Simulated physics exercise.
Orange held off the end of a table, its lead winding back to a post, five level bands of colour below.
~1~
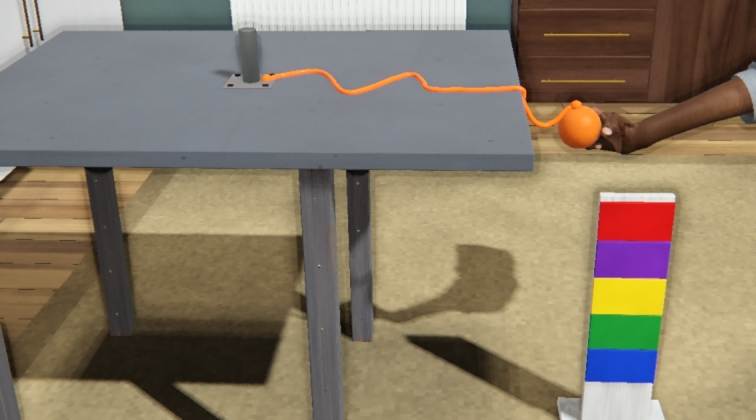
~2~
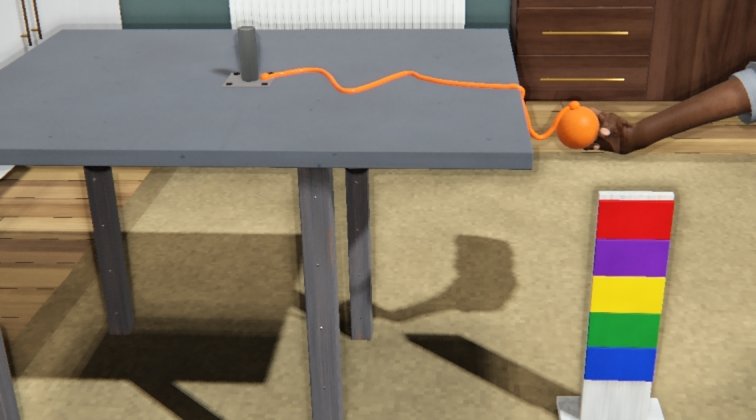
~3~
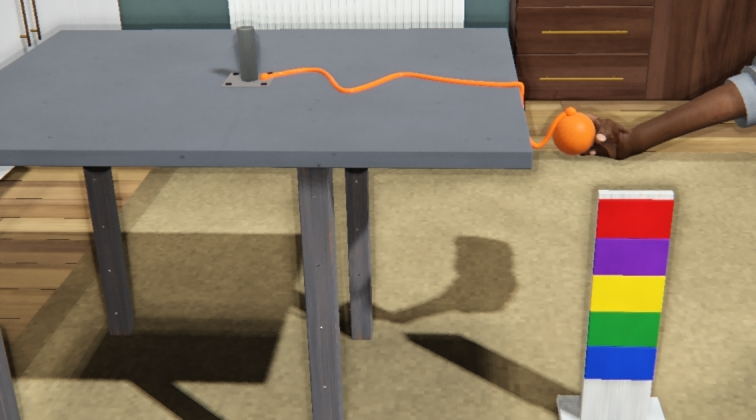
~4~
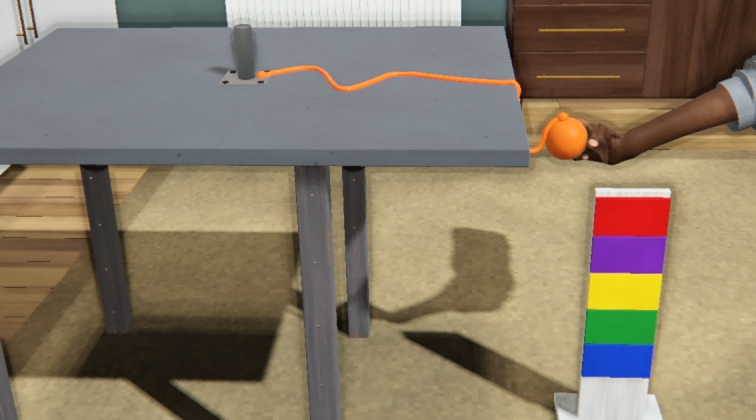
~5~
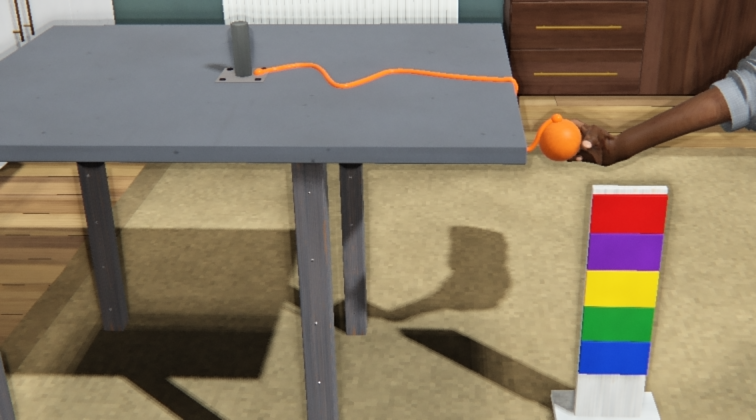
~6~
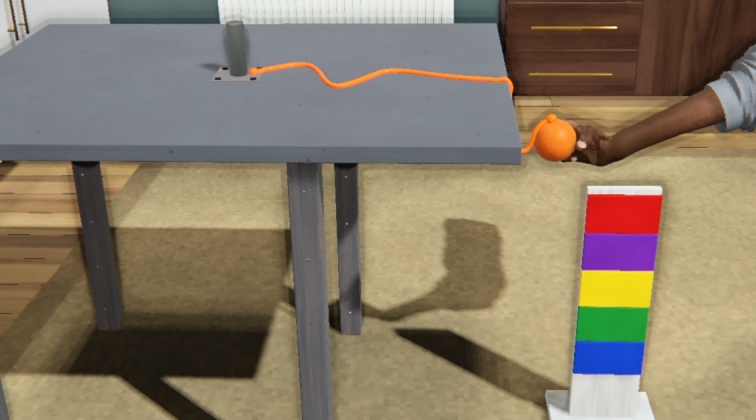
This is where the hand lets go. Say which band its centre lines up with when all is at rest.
It lines up with yellow.
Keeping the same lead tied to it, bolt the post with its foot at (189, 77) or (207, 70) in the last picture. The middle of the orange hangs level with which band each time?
Answer, in order: Purple, purple.
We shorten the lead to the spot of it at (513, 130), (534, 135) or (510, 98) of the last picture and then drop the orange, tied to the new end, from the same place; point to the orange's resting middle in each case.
Close to (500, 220) first, close to (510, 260) next, and close to (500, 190) last.
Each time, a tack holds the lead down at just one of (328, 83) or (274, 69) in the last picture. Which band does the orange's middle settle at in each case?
Note: Try 1 purple; try 2 yellow.
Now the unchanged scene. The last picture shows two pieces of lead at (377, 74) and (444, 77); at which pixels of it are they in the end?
(451, 75) and (508, 96), roughly.
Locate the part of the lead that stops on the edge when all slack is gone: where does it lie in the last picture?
You'll find it somewhere near (431, 75).
Soon after, orange near (480, 284); level with yellow.
Then, orange near (517, 280); level with yellow.
At rest, orange near (500, 281); level with yellow. Its middle rests at the yellow band.
